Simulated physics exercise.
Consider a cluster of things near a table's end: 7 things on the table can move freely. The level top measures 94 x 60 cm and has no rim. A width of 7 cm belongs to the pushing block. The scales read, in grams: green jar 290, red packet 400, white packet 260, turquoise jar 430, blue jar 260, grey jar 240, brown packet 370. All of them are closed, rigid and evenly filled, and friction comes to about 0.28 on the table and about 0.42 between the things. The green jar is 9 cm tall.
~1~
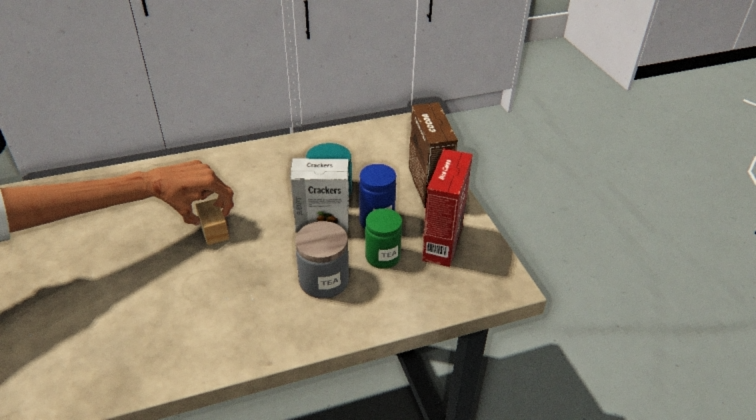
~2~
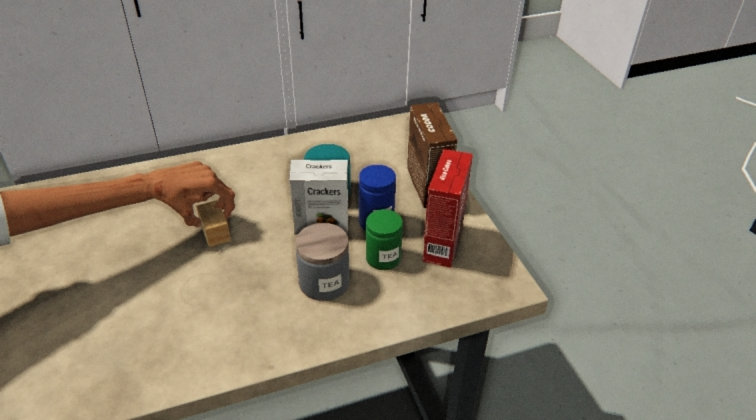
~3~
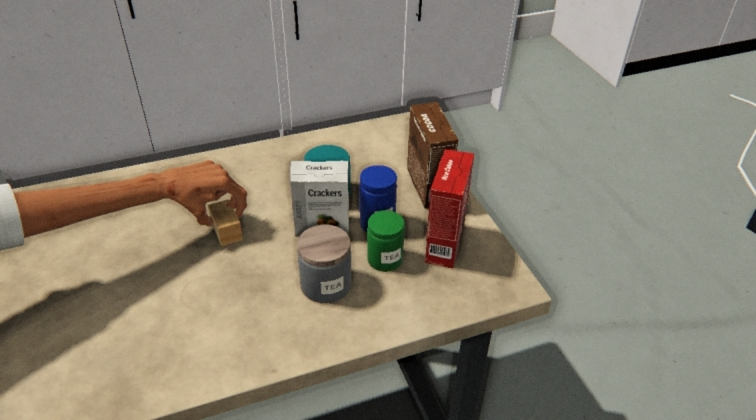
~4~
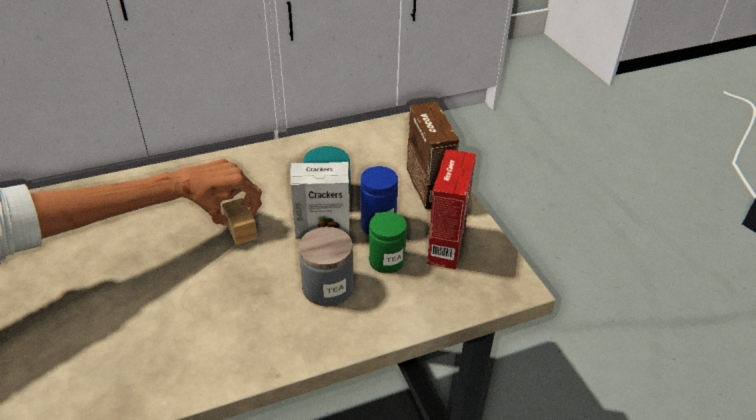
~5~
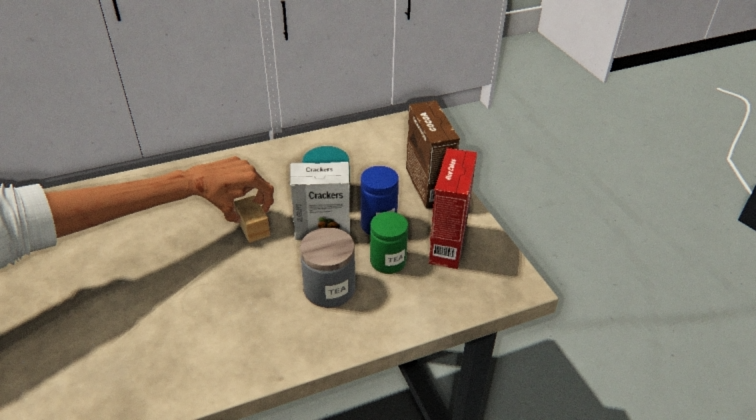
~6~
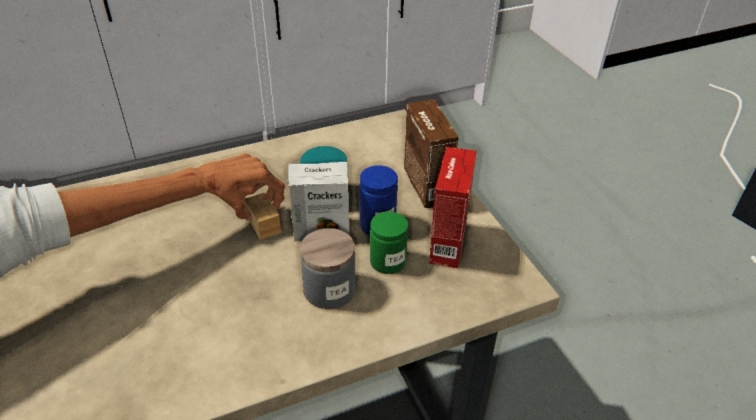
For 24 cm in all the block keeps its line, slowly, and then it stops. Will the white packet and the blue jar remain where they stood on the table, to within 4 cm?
White packet: Out of place; blue jar: Out of place.
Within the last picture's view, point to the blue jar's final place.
Somewhere around (421, 205).
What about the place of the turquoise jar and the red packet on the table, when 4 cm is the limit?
Turquoise jar: Is displaced. Red packet: Remains in place.
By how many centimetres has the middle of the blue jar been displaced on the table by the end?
The shift is close to 7 cm.
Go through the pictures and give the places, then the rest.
In the first picture, block slid 0 cm; white packet (321, 196); blue jar (378, 199).
In the second picture, block slid 1 cm; grey jar (323, 262).
In the third picture, block slid 3 cm; brown packet (431, 156); green jar (386, 241).
In the fourth picture, block slid 6 cm; red packet (451, 210).
In the fifth picture, block slid 8 cm; grey jar (328, 268); brown packet (431, 155).
In the sixth picture, block slid 10 cm; white packet (320, 202); blue jar (378, 202).
Then, 0.40 s after the last picture, block slid 17 cm; white packet slid 4 cm near (343, 199); blue jar slid 2 cm near (391, 201).
Then, 0.60 s after the last picture, block slid 20 cm; white packet slid 7 cm near (359, 198); blue jar slid 5 cm near (406, 202); turquoise jar slid 3 cm.
Then, 0.70 s after the last picture, block slid 22 cm; white packet slid 8 cm near (366, 197); blue jar slid 6 cm near (414, 203); turquoise jar slid 5 cm.
At rest, not toppled but over 4 cm from the start, white packet, turquoise jar and blue jar; the other 4 in place, give or take 4 cm. Seen from the same camera at the end, white packet near (373, 196), blue jar near (420, 205).
